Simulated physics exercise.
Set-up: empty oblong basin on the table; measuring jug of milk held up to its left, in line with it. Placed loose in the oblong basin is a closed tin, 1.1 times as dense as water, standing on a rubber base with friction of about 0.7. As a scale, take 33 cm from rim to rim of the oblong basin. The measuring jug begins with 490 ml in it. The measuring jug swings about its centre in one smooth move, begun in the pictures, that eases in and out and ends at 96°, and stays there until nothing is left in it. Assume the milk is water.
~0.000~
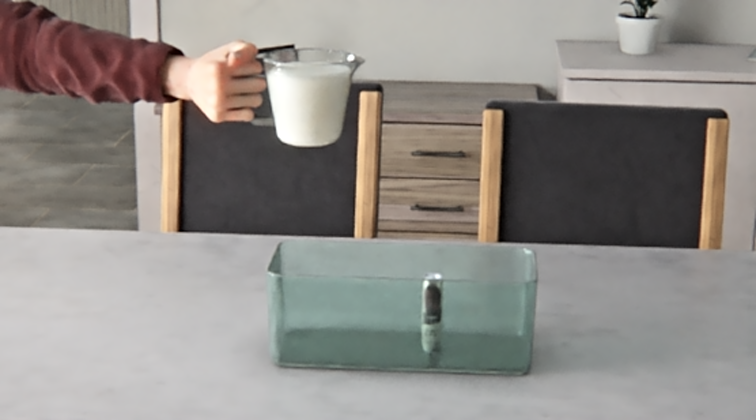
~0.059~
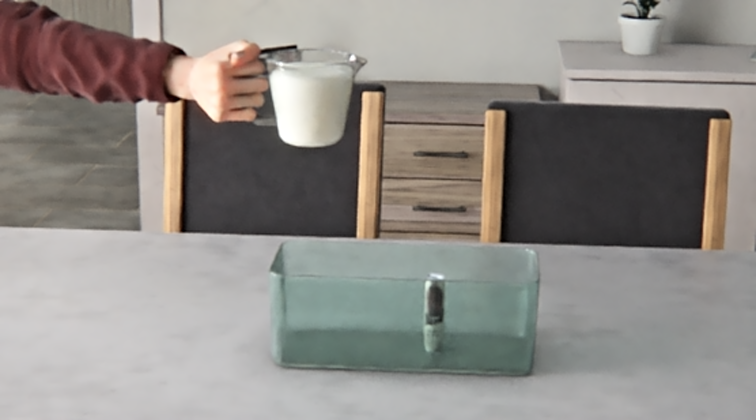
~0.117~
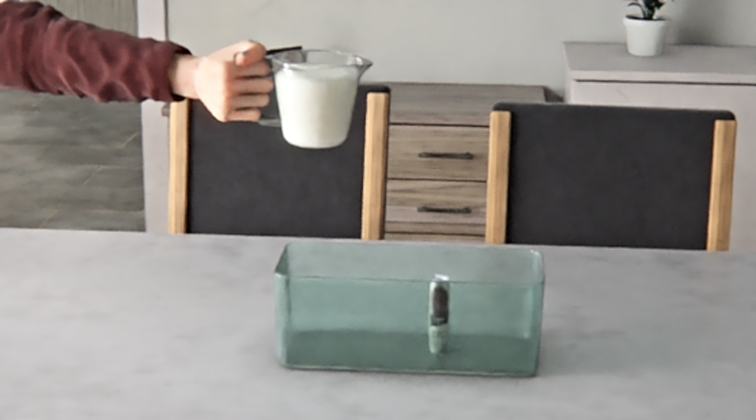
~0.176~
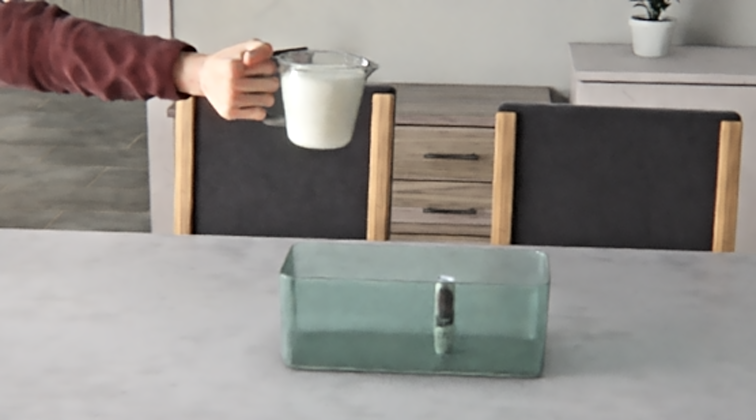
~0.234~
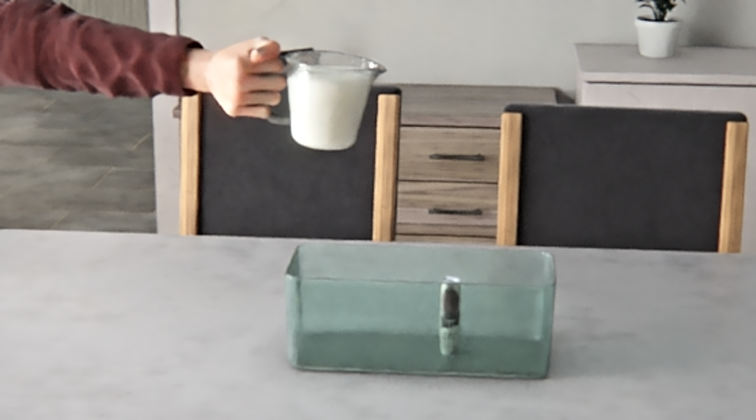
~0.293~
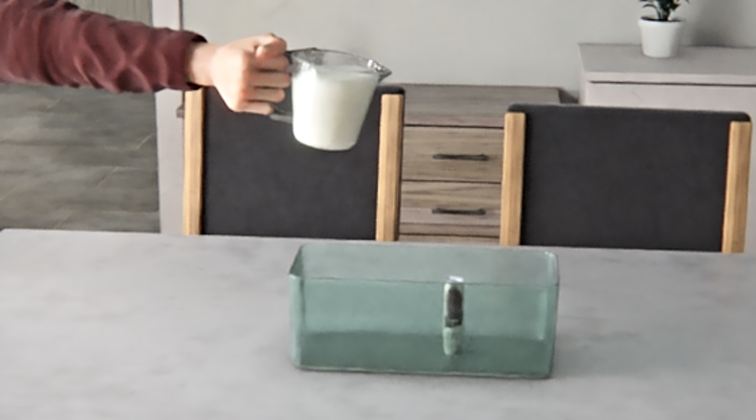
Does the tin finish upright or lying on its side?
It finishes lying on its side.
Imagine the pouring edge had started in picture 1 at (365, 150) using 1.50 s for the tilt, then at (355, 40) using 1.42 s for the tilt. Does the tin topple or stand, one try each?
In the first try it comes down; in the second it comes down.
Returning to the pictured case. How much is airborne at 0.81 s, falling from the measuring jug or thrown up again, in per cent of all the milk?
About 18 per cent.
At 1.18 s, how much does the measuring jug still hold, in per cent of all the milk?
Near 24 in a hundred.
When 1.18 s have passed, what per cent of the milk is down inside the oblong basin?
About 52 %.
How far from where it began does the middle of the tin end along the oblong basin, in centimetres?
Around 7.0 cm.
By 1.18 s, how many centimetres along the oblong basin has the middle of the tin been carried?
I'd put it at around 0 centimetres.
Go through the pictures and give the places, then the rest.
Tilt 0°; pouring edge (365, 60); surface from (270, 68) to (352, 70); the oblong basin's rim runs from (273, 258) to (535, 267); the tin's top is at (433, 279), in the first picture.
Tilt 0°; pouring edge (368, 61); surface from (272, 69) to (354, 71), in the second picture.
Tilt 1°; pouring edge (373, 63); surface from (277, 69) to (359, 72), in the third picture.
Tilt 3°; pouring edge (380, 66); surface from (284, 70) to (366, 74), in the fourth picture.
Tilt 6°; pouring edge (387, 69); surface from (291, 72) to (373, 74), in the fifth picture.
Tilt 9°; pouring edge (392, 72); surface from (296, 71) to (380, 75), in the sixth picture.
After 0.81 s the tilt is 54° and 78 per cent is still to pour; the tin stands where it began.
After 1.18 s the tilt is 86° and 25 per cent is still to pour; the tin stands where it began.
After 1.57 s the tilt is 96° and 1 per cent is still to pour; the tin lies on its side.
After 2.00 s the tilt is 96° and 0 per cent is still to pour; the tin lies on its side.
In the end the tin lies on its side.
